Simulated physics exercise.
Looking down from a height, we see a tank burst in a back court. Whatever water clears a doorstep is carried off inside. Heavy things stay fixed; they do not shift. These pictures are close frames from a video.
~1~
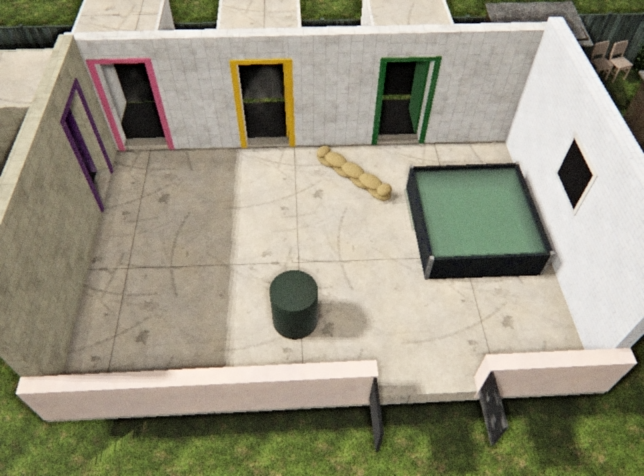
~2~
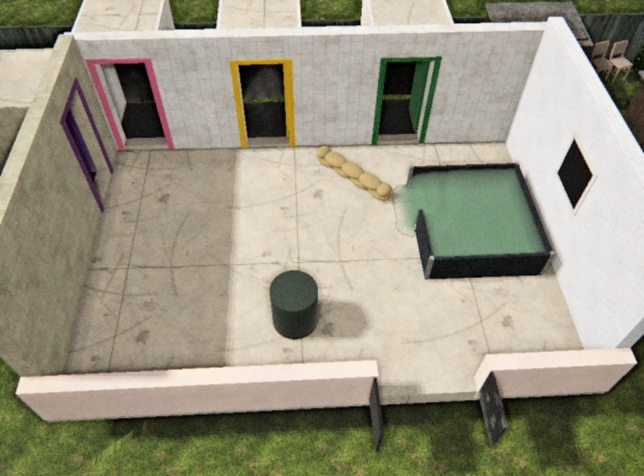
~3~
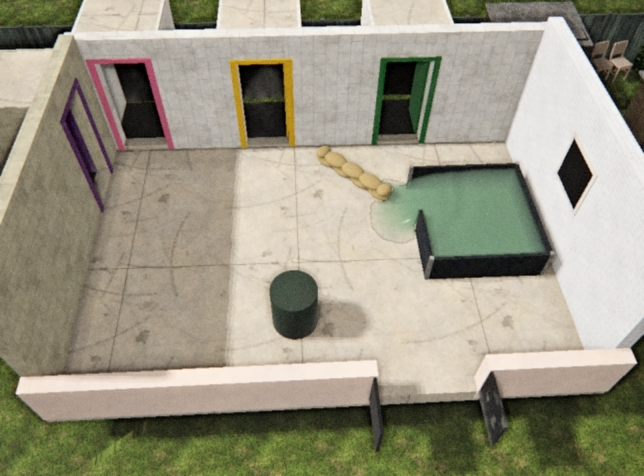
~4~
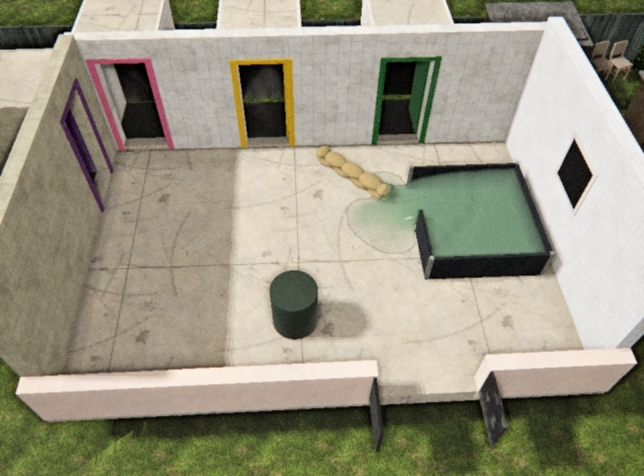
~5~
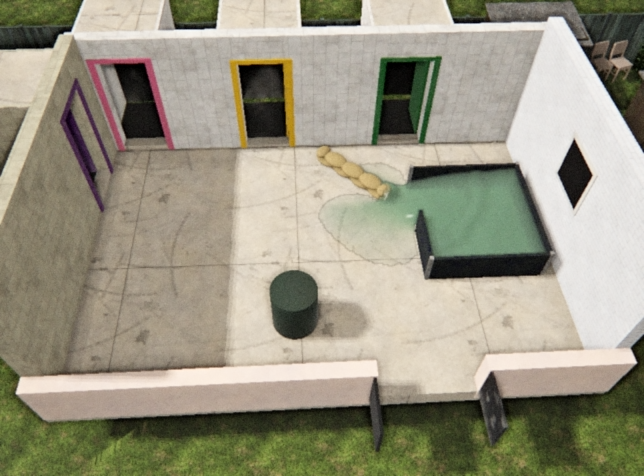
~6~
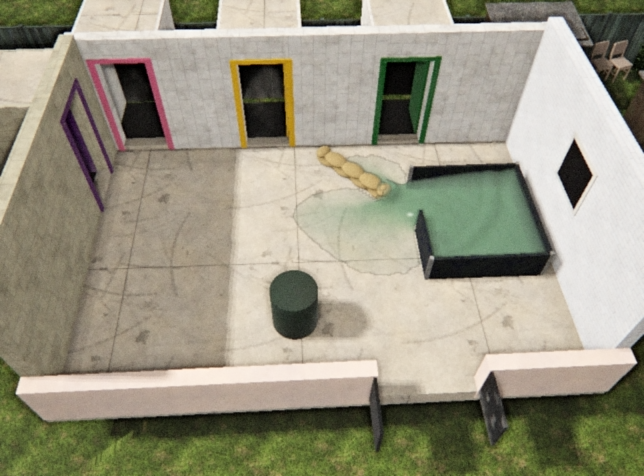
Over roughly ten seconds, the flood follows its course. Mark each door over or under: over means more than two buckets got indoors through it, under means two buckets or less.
Pink door - under, green door - over, yellow door - under, purple door - under.
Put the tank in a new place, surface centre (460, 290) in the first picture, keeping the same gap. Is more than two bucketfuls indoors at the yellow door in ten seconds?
Briefly, yellow crosses the line.
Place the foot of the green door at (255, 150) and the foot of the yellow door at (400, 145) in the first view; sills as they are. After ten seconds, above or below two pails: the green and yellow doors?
Looking at both, the green one stays unflooded and the yellow one gets flooded.
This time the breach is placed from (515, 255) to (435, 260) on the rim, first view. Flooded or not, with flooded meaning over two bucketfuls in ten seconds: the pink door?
In that case, pink door stays within limits.
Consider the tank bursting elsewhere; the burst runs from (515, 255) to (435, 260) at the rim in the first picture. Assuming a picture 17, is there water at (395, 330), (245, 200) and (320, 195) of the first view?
So: Wetted, then spared, then spared.
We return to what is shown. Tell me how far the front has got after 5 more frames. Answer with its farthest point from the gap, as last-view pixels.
My guess would be about (207, 224).
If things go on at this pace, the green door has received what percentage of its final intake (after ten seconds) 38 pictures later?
My guess is about 85 %.
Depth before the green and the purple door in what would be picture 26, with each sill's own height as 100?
First 220 percent, then 60 percent.
A moment on, water covers 25 % of the floor; the pink door not reached, the green door under two buckets in, the yellow door not reached, the purple door not reached.
Next, water covers 45 % of the floor; the pink door not reached, the green door over two buckets in, the yellow door wet at the sill, nothing in, the purple door not reached.
Then, water covers 65 % of the floor; the pink door wet at the sill, nothing in, the green door over two buckets in, the yellow door wet at the sill, nothing in, the purple door wet at the sill, nothing in.
Later, water covers 80 % of the floor; the pink door under two buckets in, the green door far over two buckets in, the yellow door wet at the sill, nothing in, the purple door under two buckets in.
In the end, water covers 85 % of the floor; the pink door under two buckets in, the green door far over two buckets in, the yellow door under two buckets in, the purple door under two buckets in.
